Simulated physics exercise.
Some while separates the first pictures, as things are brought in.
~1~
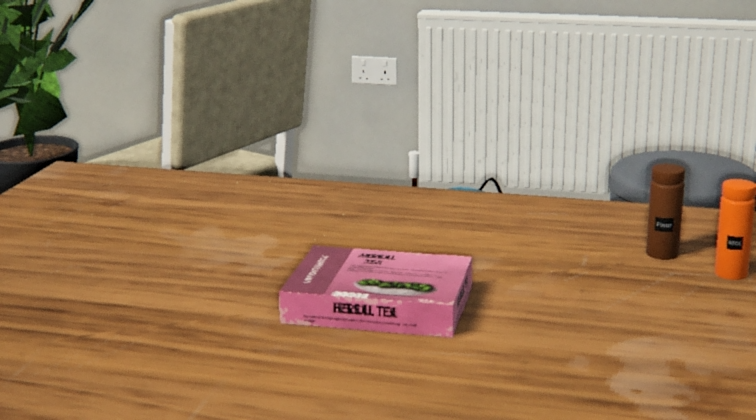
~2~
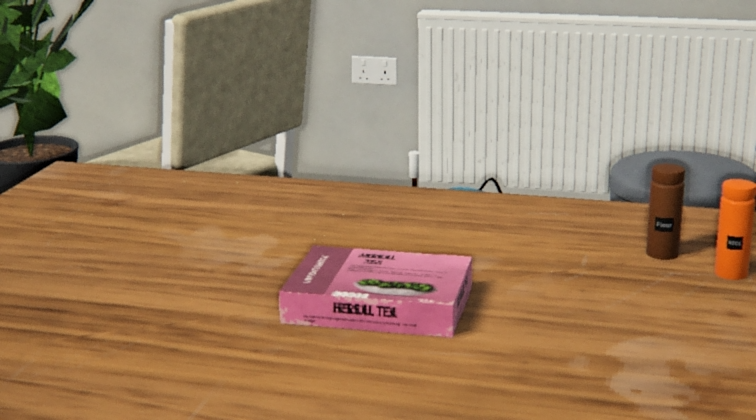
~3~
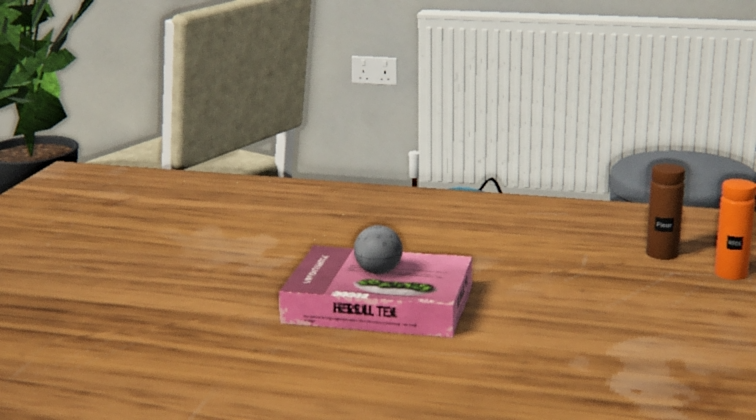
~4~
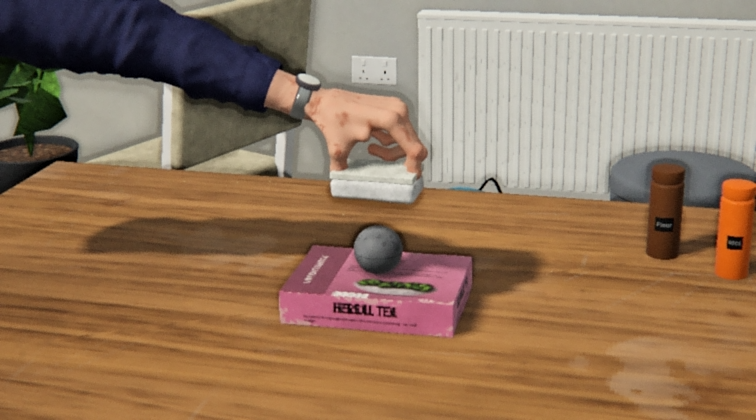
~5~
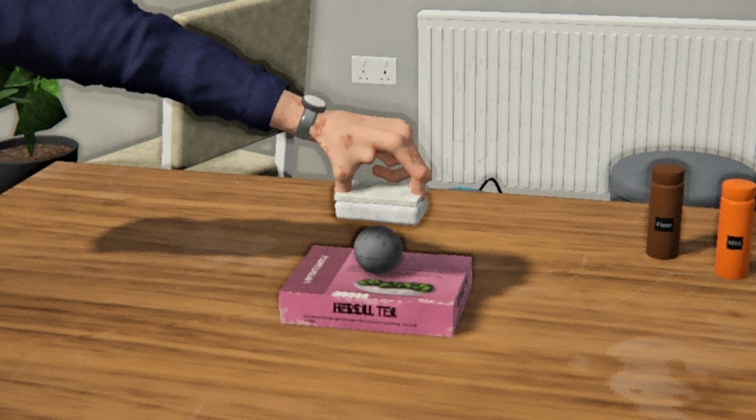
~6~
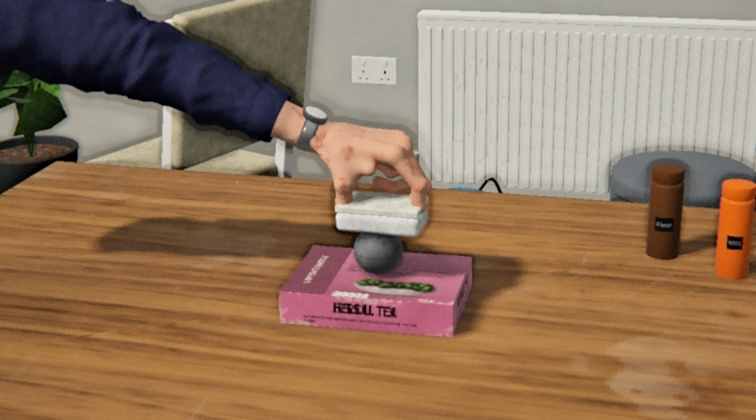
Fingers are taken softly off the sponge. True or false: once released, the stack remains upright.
False.
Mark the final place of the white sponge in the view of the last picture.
About (413, 236).
Then, 0.50 s on from there, white sponge turned 65° from how it was put near (421, 236).
Then, 1.60 s on from there, white sponge turned 56° from how it was put near (415, 237).
In the end, toppled in the pile, white sponge; the other 4 unmoved. At the end, from the last picture's camera, white sponge near (413, 236). The pile comes apart.
